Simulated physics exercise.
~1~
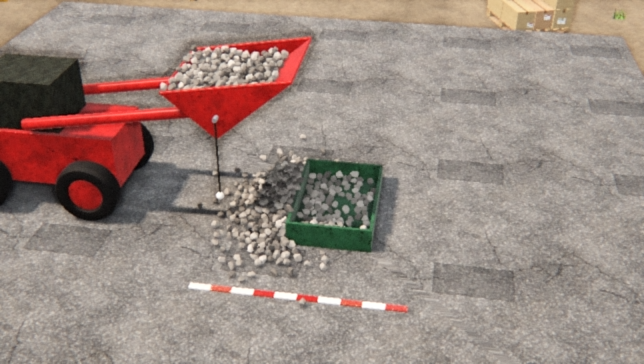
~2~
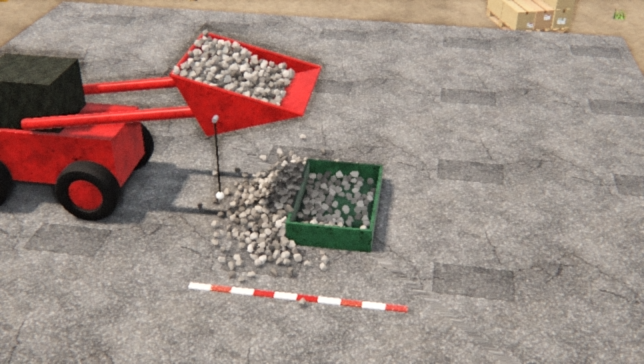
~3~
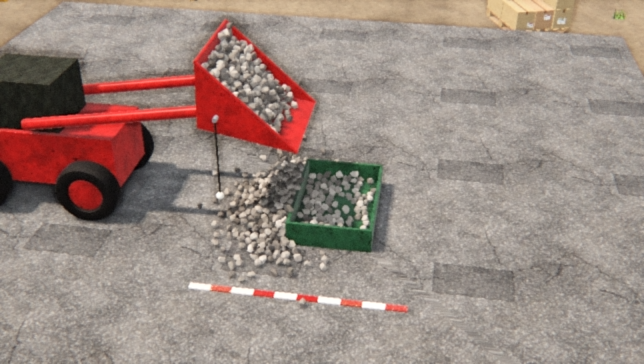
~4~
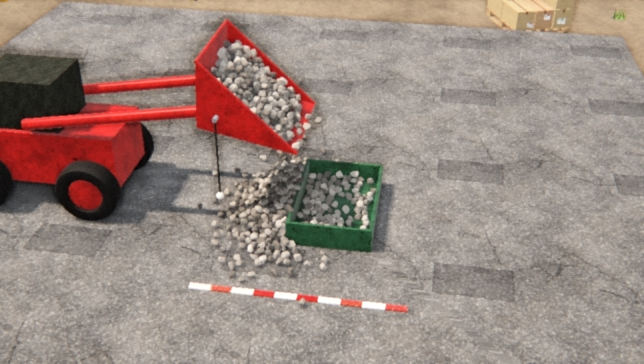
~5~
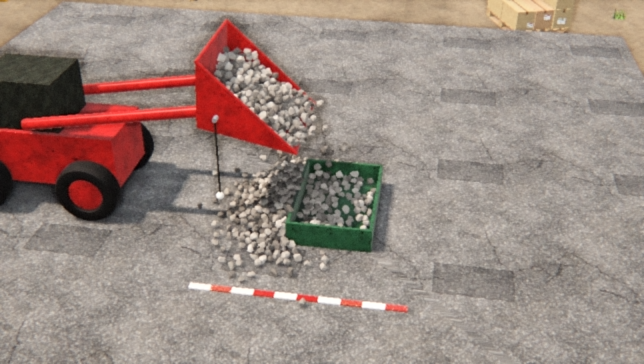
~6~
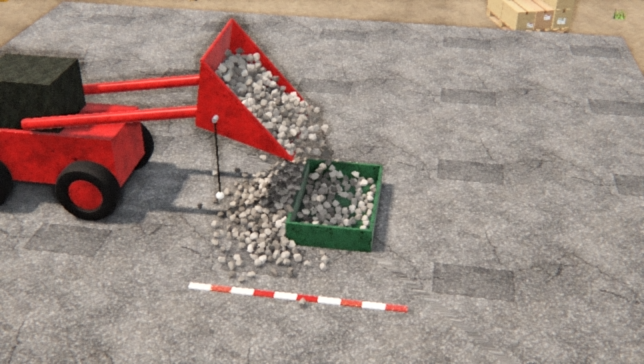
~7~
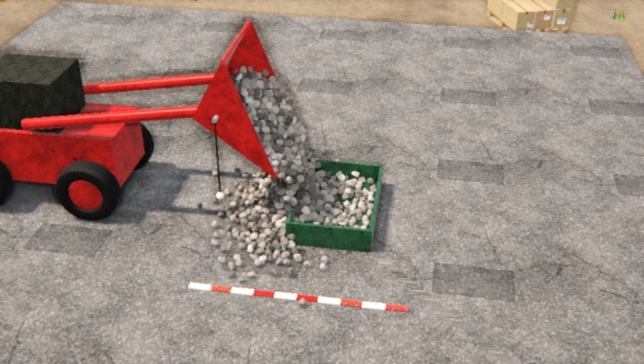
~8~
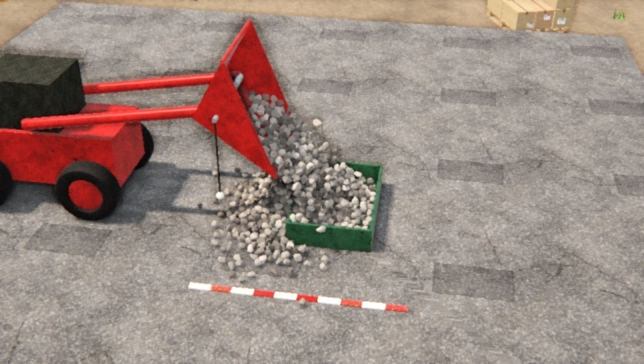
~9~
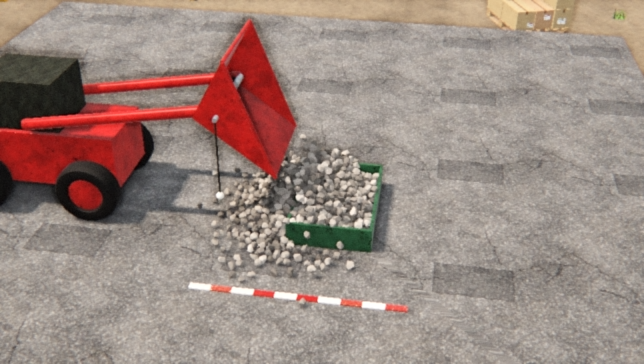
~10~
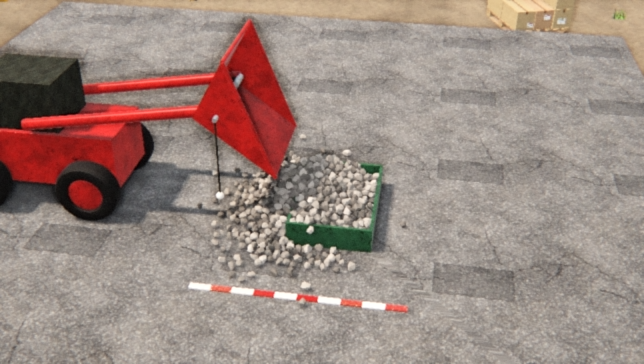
A red loader with black wheels stands at the left on cracked grey paving, seen from above, its raised bucket full of pale stones. In front of it sits a green bin, partly filled, with loose stones heaped along its left side and a red and white staff lying nearby. The bucket tips forward, and a few stones begin slipping over its lip. It then tilts more steeply, and the load pours down into the bin and over the heap. At the end the bucket hangs steep and emptied, the bin is piled with stones, and many lie scattered outside it.
